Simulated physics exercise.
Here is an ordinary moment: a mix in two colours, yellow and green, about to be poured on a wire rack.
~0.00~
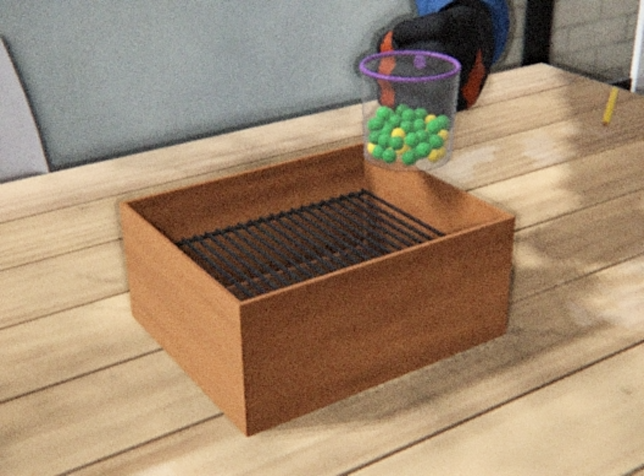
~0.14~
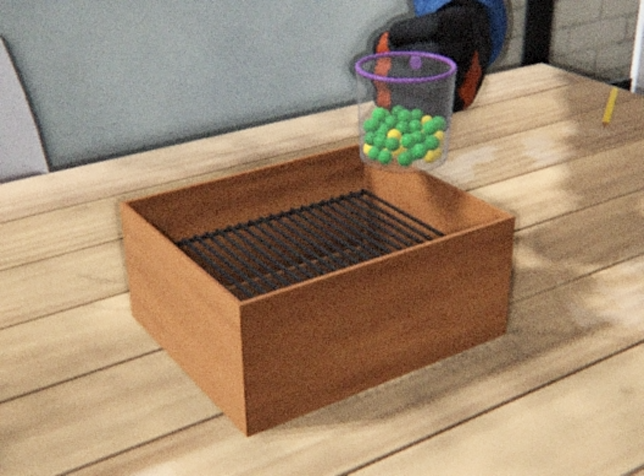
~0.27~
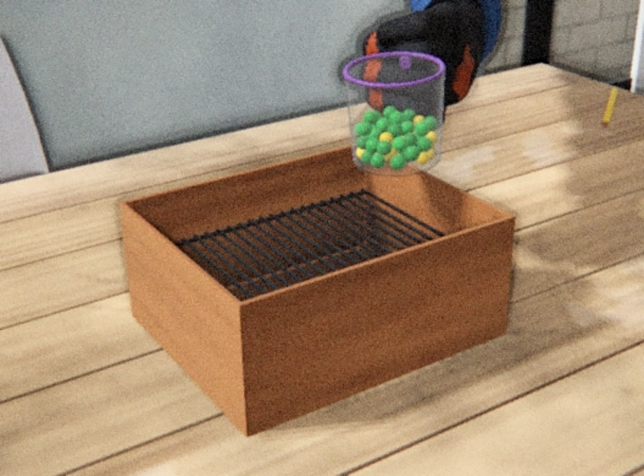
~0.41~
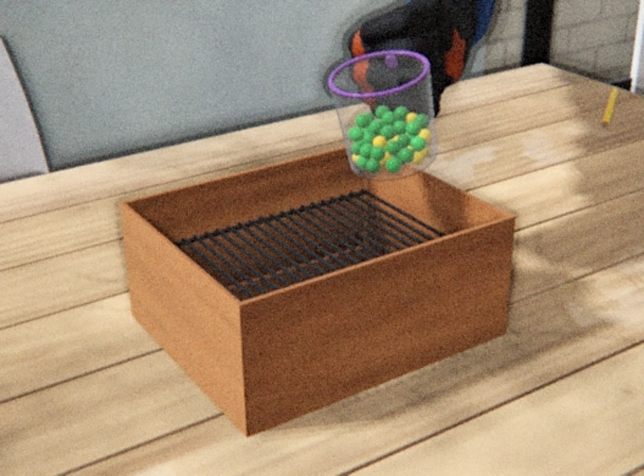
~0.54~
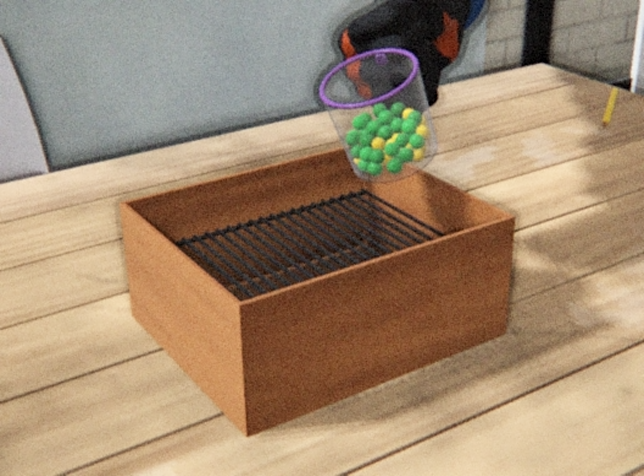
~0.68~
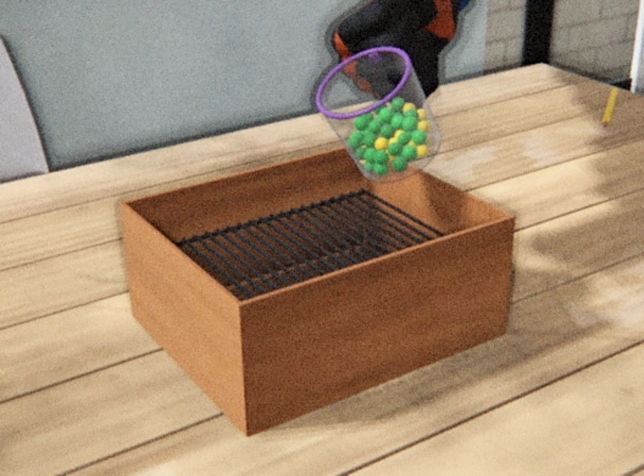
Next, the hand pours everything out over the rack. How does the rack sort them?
The yellow pieces don't get through; the green pieces don't get through.
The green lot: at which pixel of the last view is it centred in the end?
Settled position: Approx. (314, 254).
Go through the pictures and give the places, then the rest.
In the first picture, cup (409, 112), upright; rack (213, 293), 22 wires across; yellow gumballs (410, 150), wider than the gaps; green round beads (406, 132), wider than the gaps.
In the second picture, cup (405, 112), upright; green ones (402, 133).
In the third picture, cup (396, 115), tipped 4°; yellow ones (405, 142).
In the fourth picture, cup (386, 117), tipped 12°; green ones (388, 135).
In the fifth picture, cup (382, 118), tipped 21°; yellow ones (398, 140).
In the sixth picture, cup (382, 118), tipped 30°; rack (213, 293); yellow ones (401, 137); green ones (389, 131).
By 1.14 s, yellow ones, every one in the cup; green ones, every one in the cup.
By 1.63 s, yellow ones, every one in the cup; green ones, every one in the cup.
By 2.21 s, yellow ones, every one on or over the wires; green ones, every one on or over the wires.
When it is over (3.1 s), yellow ones, every one on the wires, not one under the rack; green ones, every one on the wires, not one under the rack.
